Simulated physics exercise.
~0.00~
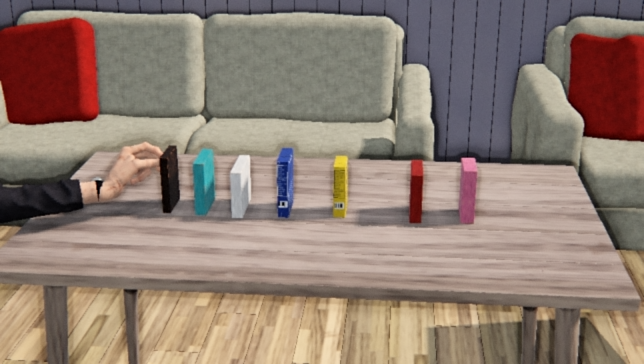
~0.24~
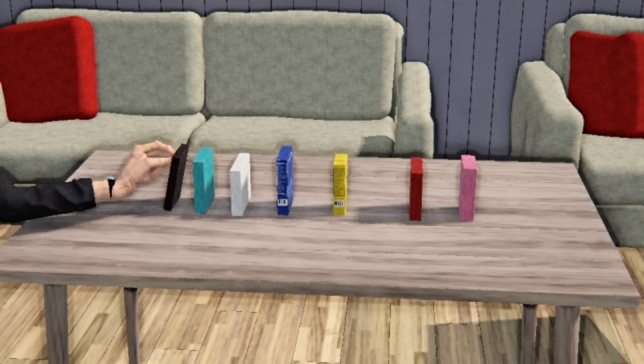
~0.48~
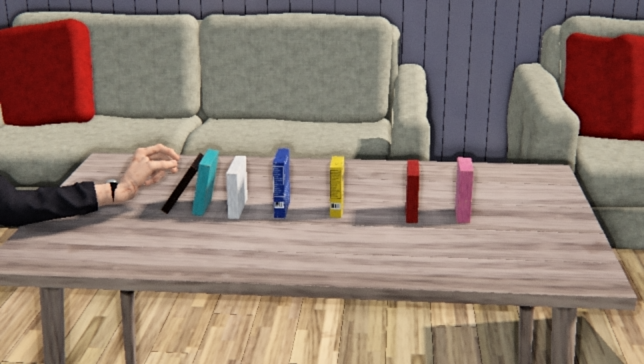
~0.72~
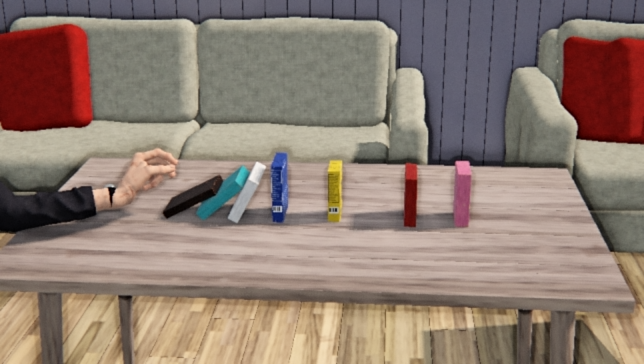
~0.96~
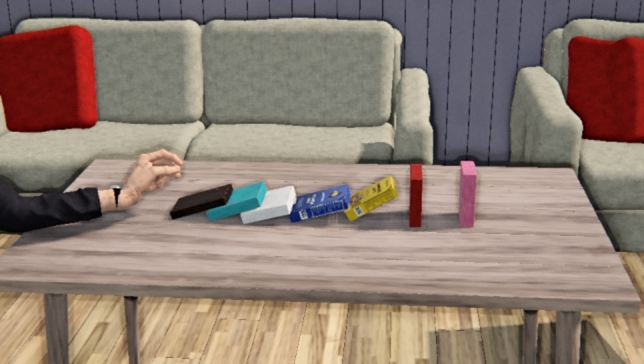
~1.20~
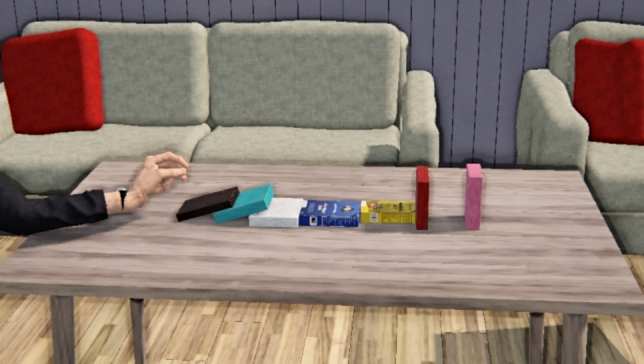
A hand tips the black block, toppling four others rightward, while red and pink stay upright.
